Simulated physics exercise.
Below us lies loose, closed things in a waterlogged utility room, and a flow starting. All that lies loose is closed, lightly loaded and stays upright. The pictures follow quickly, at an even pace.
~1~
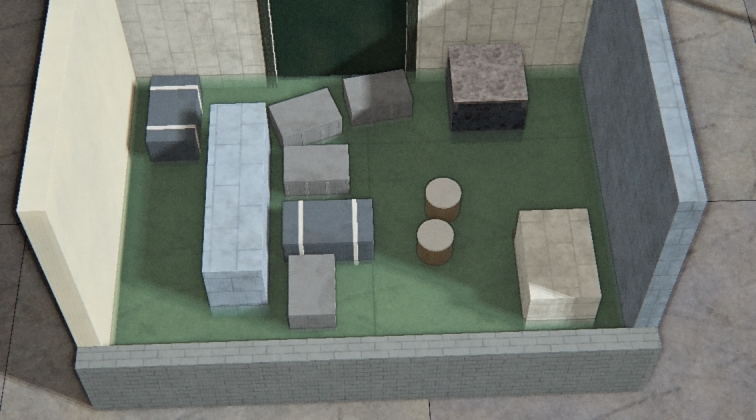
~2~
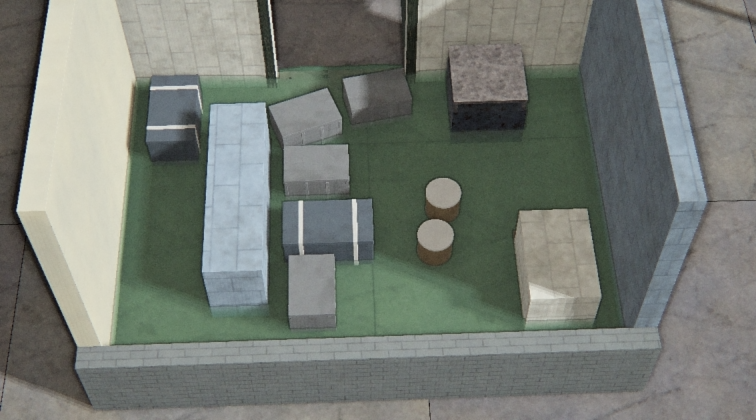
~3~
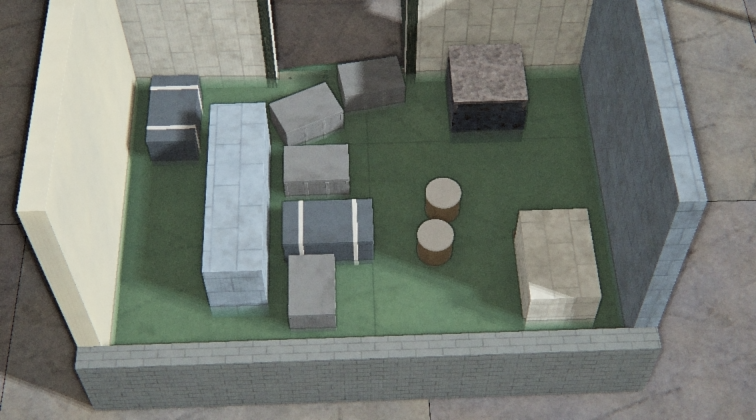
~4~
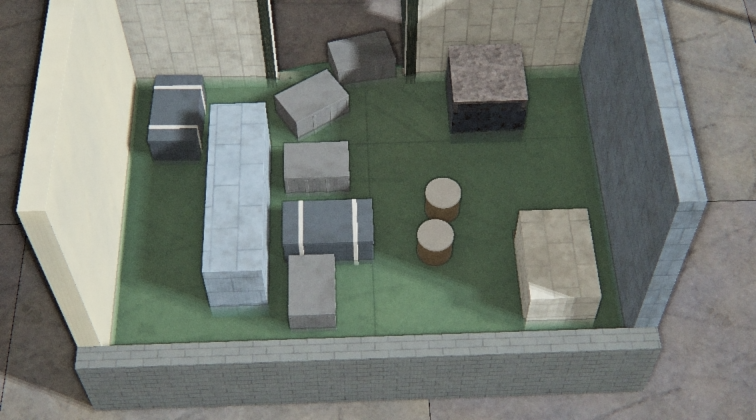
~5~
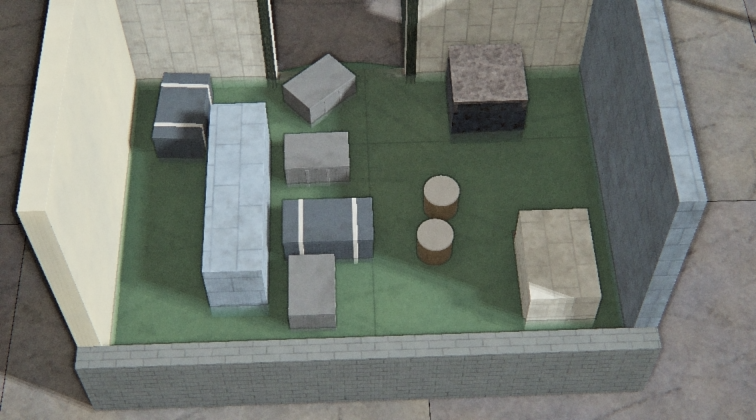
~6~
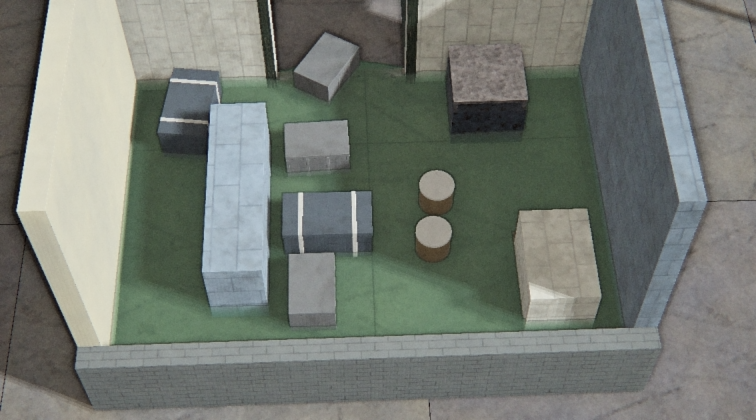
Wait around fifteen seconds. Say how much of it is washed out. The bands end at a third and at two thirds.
That comes to two thirds or more.
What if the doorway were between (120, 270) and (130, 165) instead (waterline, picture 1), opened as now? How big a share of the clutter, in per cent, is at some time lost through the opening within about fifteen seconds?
Close to 60 %.
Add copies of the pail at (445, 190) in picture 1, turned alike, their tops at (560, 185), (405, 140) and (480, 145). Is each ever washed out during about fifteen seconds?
In that order: Left behind, gone, washed out.
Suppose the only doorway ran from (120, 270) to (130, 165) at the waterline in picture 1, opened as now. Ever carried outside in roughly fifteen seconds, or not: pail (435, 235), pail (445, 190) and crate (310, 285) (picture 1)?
As listed: Still in, no, out.
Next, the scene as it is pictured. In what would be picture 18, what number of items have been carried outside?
3 of them.
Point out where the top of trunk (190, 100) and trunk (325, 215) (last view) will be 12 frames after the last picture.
At about (270, 88) and (323, 110).
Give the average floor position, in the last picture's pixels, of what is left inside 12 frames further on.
Near (334, 155).
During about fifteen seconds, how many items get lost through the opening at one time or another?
8 of them.
A moment on, 2 of 8 are out; 6 afloat.
Next, 3 of 8 are out; 5 afloat.
Later, 6 of 8 are out; 2 afloat.
In the end, 8 of 8 are out; 0 afloat.
